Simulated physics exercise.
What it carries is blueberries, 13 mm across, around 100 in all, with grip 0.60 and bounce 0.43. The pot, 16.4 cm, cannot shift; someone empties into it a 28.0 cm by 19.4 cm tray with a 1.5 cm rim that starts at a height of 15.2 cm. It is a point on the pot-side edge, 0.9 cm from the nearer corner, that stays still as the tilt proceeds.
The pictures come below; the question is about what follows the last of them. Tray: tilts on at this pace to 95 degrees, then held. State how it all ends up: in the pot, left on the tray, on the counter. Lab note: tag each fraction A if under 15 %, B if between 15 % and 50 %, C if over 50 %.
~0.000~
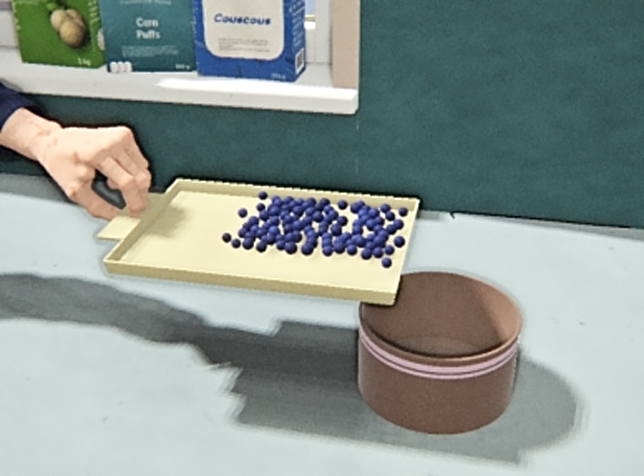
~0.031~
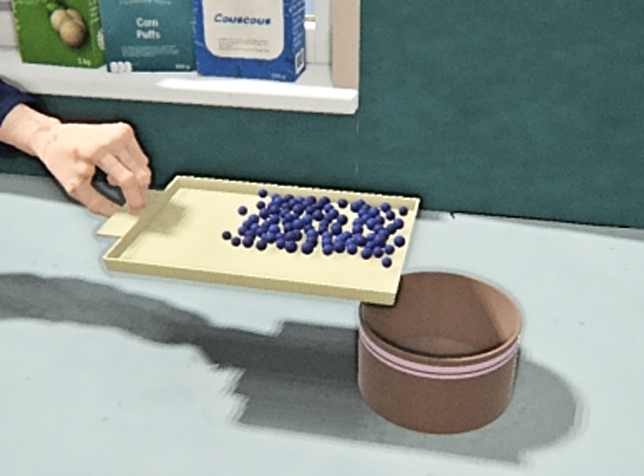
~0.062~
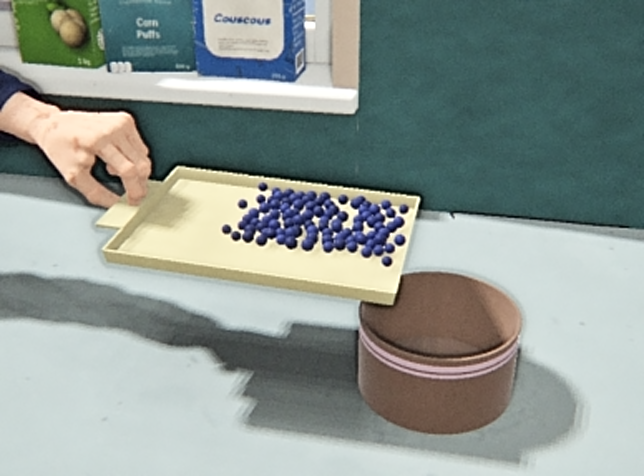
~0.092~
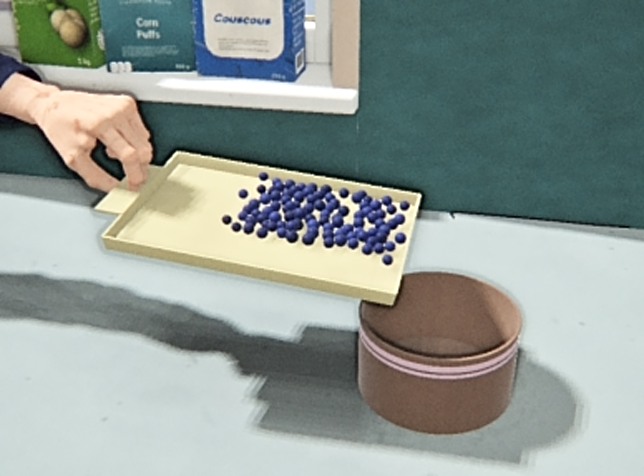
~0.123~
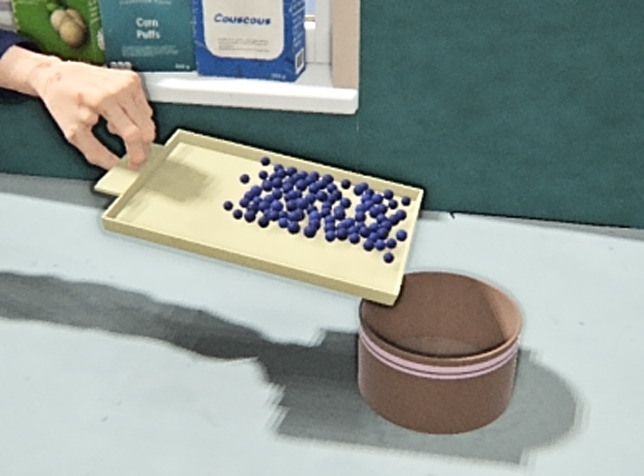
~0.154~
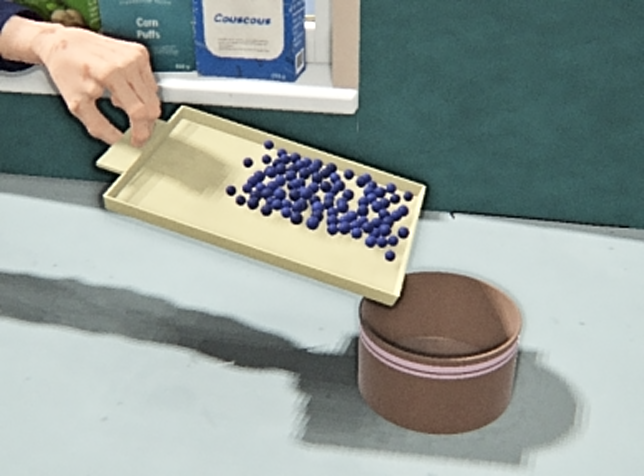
Pot = B, left on the tray = A, counter = C.
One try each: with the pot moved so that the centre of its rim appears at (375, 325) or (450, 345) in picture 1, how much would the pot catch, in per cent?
Estimates: 15 in a hundred and 80 in a hundred.
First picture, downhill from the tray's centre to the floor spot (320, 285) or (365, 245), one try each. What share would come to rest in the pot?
Estimate: Some 0 % and some 70 % respectively.
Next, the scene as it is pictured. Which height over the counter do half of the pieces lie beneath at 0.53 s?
The halfway mark is near 20 cm.
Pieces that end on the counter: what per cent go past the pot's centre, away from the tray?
Around 90 per cent, give or take.
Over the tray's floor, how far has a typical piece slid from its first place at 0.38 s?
About 3 cm.
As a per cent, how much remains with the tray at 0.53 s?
Roughly 95 per cent.
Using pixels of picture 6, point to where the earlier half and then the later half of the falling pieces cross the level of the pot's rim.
I'd mark about (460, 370) for the first half, then (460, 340) for the second.
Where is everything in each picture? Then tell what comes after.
In the first frame, tray tilt 0 degrees, front corners at (107, 260) and (392, 290); middle of the pieces at (324, 227); pot at (439, 312).
In the second frame, tray tilt 1 degrees, front corners at (107, 257) and (392, 291); middle of the pieces at (324, 226).
In the third frame, tray tilt 3 degrees, front corners at (106, 249) and (393, 291); middle of the pieces at (324, 222).
In the fourth frame, tray tilt 6 degrees, front corners at (105, 235) and (394, 291), lowest corner right front; middle of the pieces at (325, 216).
In the fifth frame, tray tilt 11 degrees, front corners at (106, 216) and (395, 292), lowest corner right front; middle of the pieces at (327, 207).
In the sixth frame, tray tilt 17 degrees, front corners at (108, 196) and (396, 293), lowest corner right front; middle of the pieces at (329, 198); pot at (439, 312). Its pace works out near 175 degrees a second.
Then, at 0.38 s, tilt 57 degrees; the tray holds 100 %, the pot 0 %.
Then, at 0.53 s, tilt 83 degrees; the tray holds 95 %, the pot 0 %.
After 0.81 s, tilt 95 degrees; the tray holds 5 %, the pot 25 %.
At rest (1.9 s), pot 35 %, tray 0 %, counter 65 %.
